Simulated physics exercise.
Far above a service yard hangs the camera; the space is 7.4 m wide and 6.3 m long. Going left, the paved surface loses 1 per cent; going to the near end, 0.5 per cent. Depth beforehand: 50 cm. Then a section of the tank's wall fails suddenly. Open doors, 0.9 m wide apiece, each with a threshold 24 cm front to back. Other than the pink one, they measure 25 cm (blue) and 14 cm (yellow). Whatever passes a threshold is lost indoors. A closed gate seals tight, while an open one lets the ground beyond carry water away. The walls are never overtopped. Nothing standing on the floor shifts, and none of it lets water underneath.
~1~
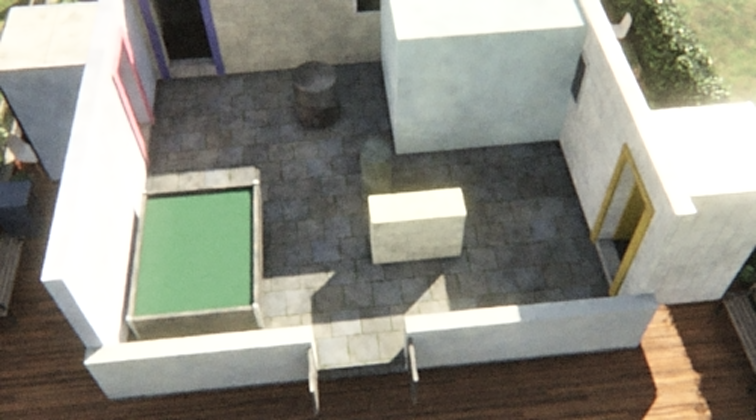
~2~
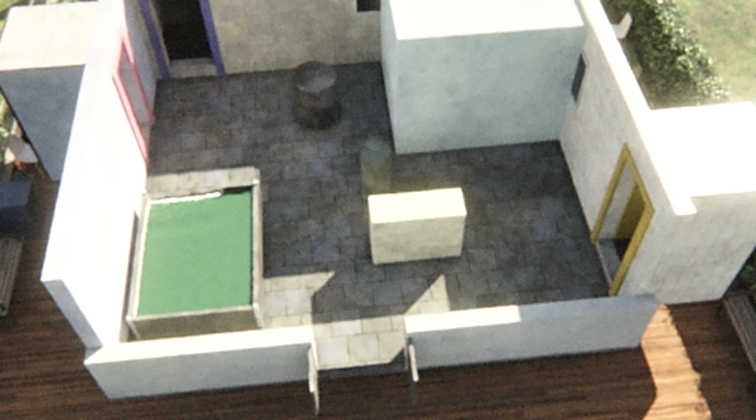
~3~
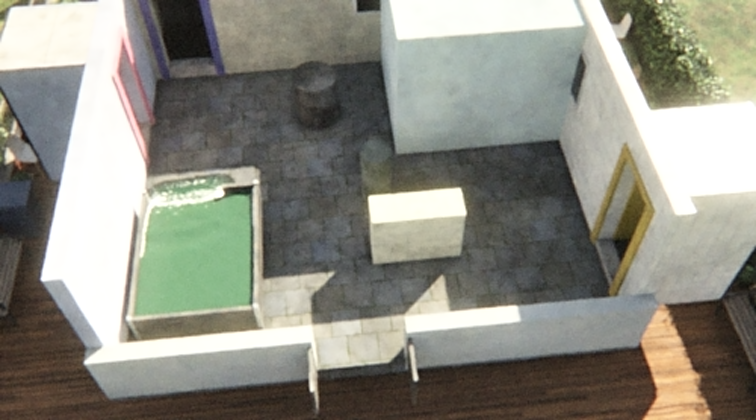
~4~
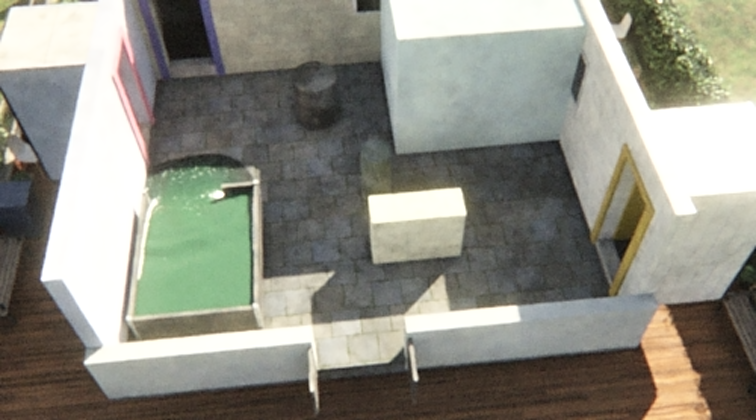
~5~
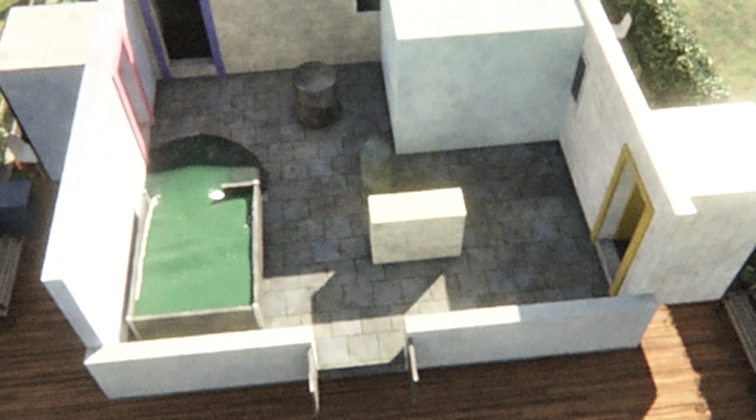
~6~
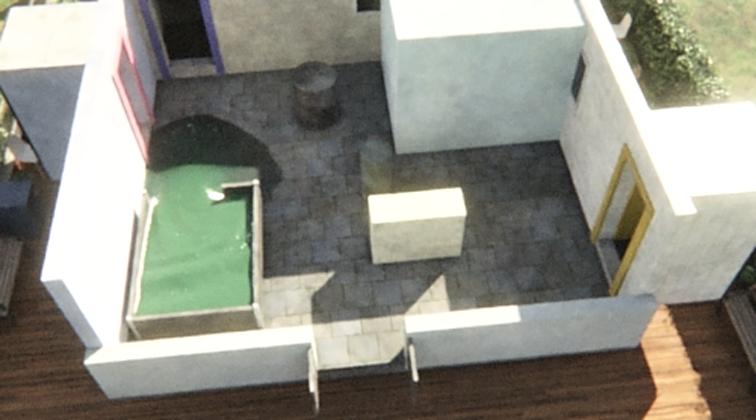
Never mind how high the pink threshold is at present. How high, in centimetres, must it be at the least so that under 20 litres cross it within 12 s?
At least about 12.5 cm.
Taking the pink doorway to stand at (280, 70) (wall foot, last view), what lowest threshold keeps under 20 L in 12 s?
It needs about 10.5 cm.
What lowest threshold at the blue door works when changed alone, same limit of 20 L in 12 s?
For blue: Close to 26 cm.
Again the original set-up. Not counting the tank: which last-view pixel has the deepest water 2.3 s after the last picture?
Around pixel (166, 85).
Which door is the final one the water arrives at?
I'd go with the yellow door.
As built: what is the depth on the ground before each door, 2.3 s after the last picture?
Blue 30, yellow 0, pink 12 cm.
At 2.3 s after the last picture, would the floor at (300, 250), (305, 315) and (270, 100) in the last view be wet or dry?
Taking them in turn, I'd call them spared by the flood, spared by the flood and touched by the flood.
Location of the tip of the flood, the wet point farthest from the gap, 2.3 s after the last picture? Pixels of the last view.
Pixel close to (377, 66).
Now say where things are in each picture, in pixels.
The first picture shows the tank at (198, 249) is whole and still, 50 cm deep; the pink door at (135, 103) is dry.
In the second picture, the gap is on the far side, the front 0.3 m out at a hidden place; the back of the tank holds 50 cm.
In the third picture, the gap is on the far side, the front 0.7 m out at (201, 179); the back of the tank holds 50 cm.
In the fourth picture, the front is at (199, 159), 1.2 m from the gap on the far side; 1.7 m2 of floor is wet, 50 cm left at the back.
In the fifth picture, water pours out on the far side and has run 1.7 m, to (183, 141); about 6 cm deep outside, 50 cm at the back.
In the sixth picture, the gap is on the far side, the front 2.2 m out at (198, 119); the back of the tank holds 50 cm; water is at the pink door at (135, 103).
Then, 0.7 s after the last picture water covers 20 % of the floor, deepest (28 cm) near (175, 206); 15 cm at the pink door, 0 litres in over its 9 cm threshold.
Then, 2.3 s after the last picture water covers 30 % of the floor, deepest (30 cm) near (166, 85); 12 cm at the pink door, 21 litres in over its 9 cm threshold.
Then, 11.3 s after the last picture water covers 80 % of the floor, deepest (15 cm) near (137, 261); 8 cm at the pink door, 63 litres in over its 9 cm threshold.
At the pink door as built, the water peaked near 15 cm, 0.7 s after the last picture.
With a threshold of 10.5 cm, 40 litres would have come in within the 12 s; with 14.5 cm, 7 litres. So under 20 litres takes about 12.5 cm.
